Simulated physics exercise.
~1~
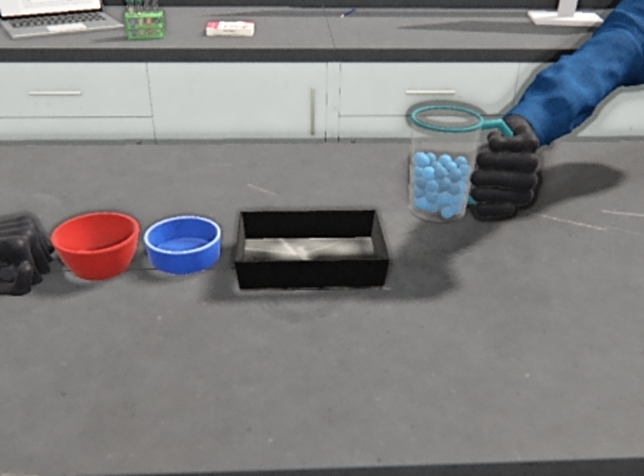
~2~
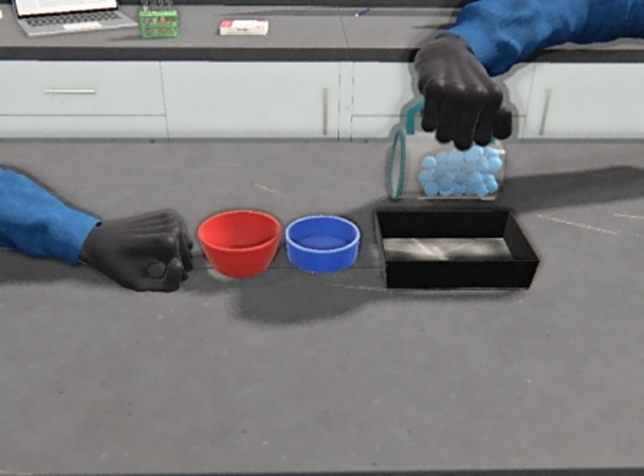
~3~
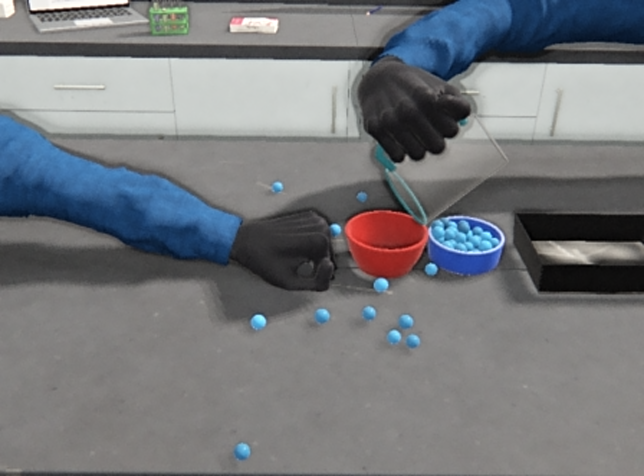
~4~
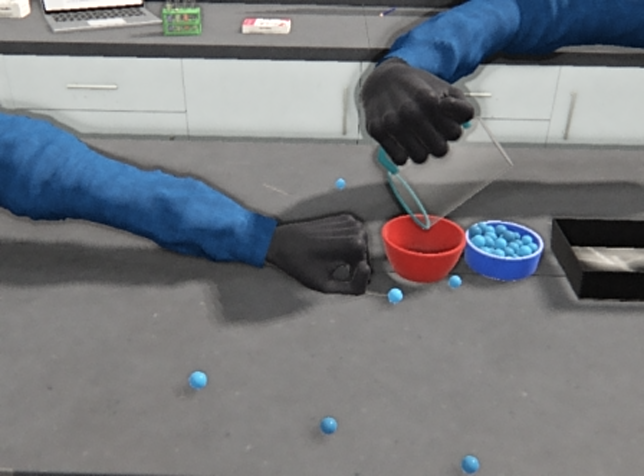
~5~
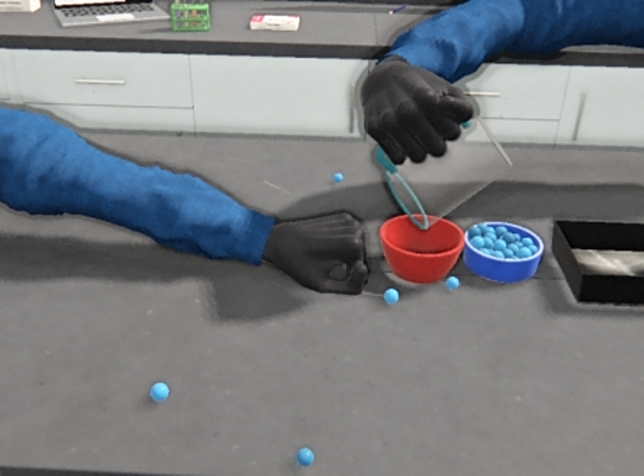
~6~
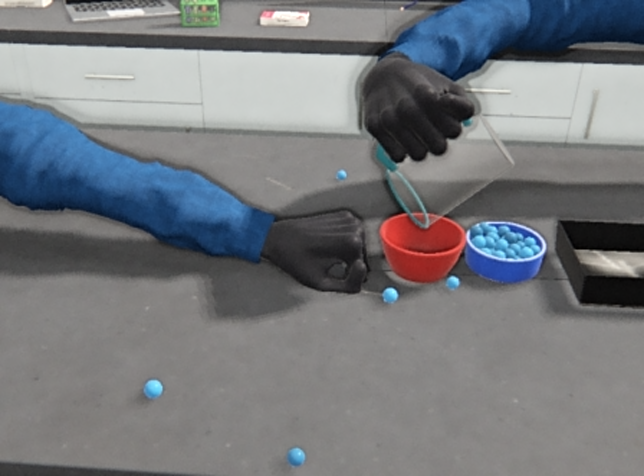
We see gloved hands at a counter, one tipping a clear cup of blue balls as a joined red bowl, blue dish and black tin slide right. The balls pour out, most settling in the blue dish while others scatter across the counter, leaving the red bowl empty.
